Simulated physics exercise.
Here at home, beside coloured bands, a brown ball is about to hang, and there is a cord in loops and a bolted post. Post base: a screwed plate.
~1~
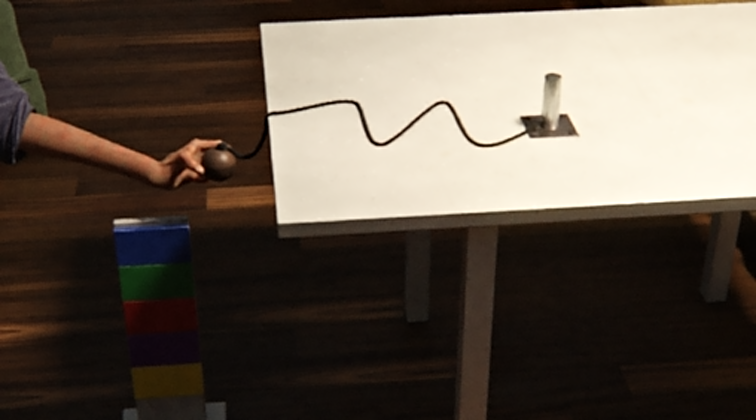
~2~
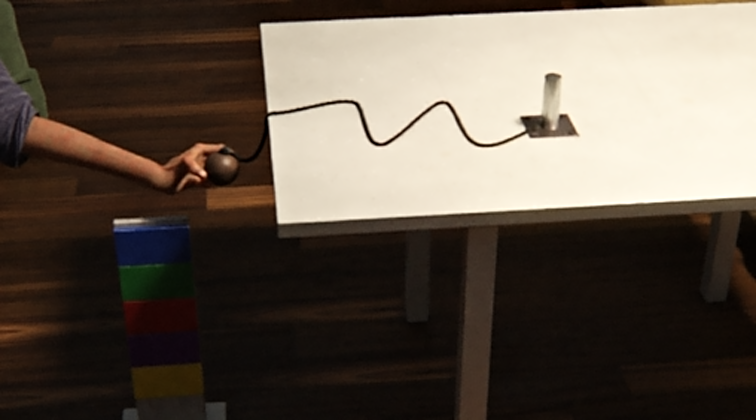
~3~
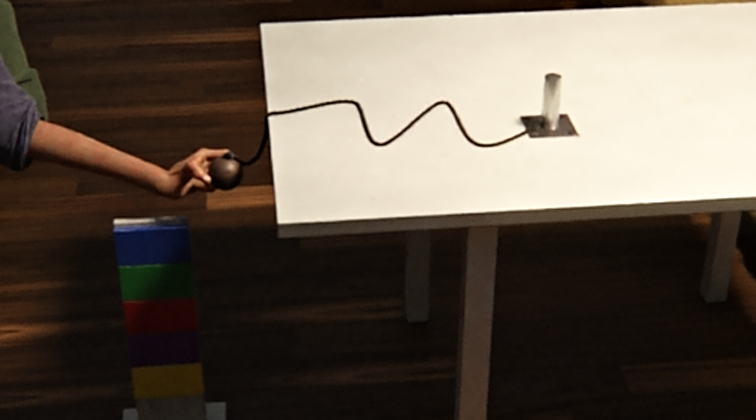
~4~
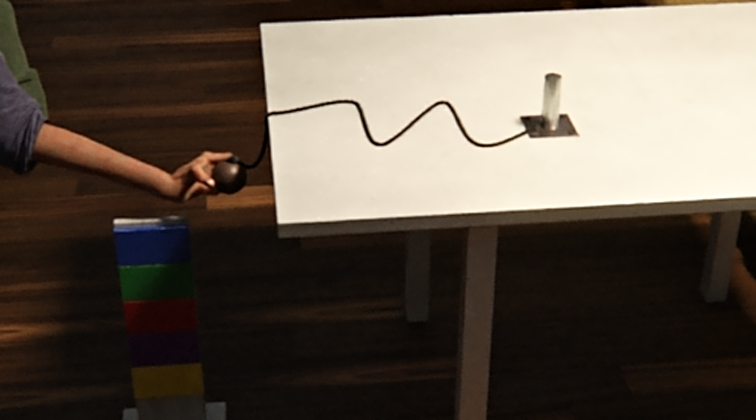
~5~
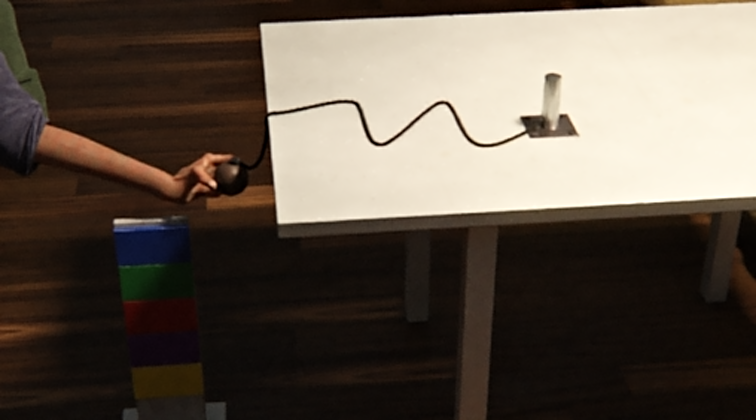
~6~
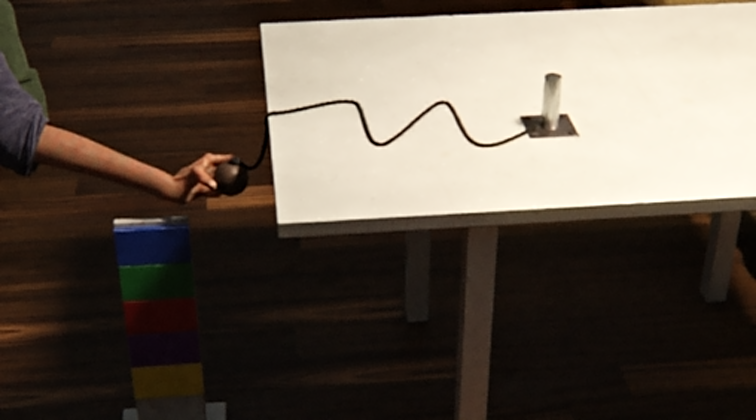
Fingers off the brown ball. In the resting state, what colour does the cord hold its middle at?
Its middle is held at yellow.
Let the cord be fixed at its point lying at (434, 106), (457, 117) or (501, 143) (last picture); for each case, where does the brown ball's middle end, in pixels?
Try one gives (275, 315), try two (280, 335), and try three (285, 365).
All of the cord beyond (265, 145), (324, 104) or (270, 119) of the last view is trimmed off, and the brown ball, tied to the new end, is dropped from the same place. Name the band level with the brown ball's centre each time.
Purple; green; red.
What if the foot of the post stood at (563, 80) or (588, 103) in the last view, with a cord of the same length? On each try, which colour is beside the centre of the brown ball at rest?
First case: Purple. Second case: Purple.
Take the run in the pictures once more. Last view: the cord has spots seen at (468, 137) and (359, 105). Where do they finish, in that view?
(441, 125), then (276, 225).
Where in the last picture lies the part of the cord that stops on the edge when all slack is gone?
About (395, 138).
A little later, ball near (264, 363); level with yellow.
Next, ball near (289, 377); level with yellow.
When it is over, ball near (284, 378); level with yellow. The yellow one.
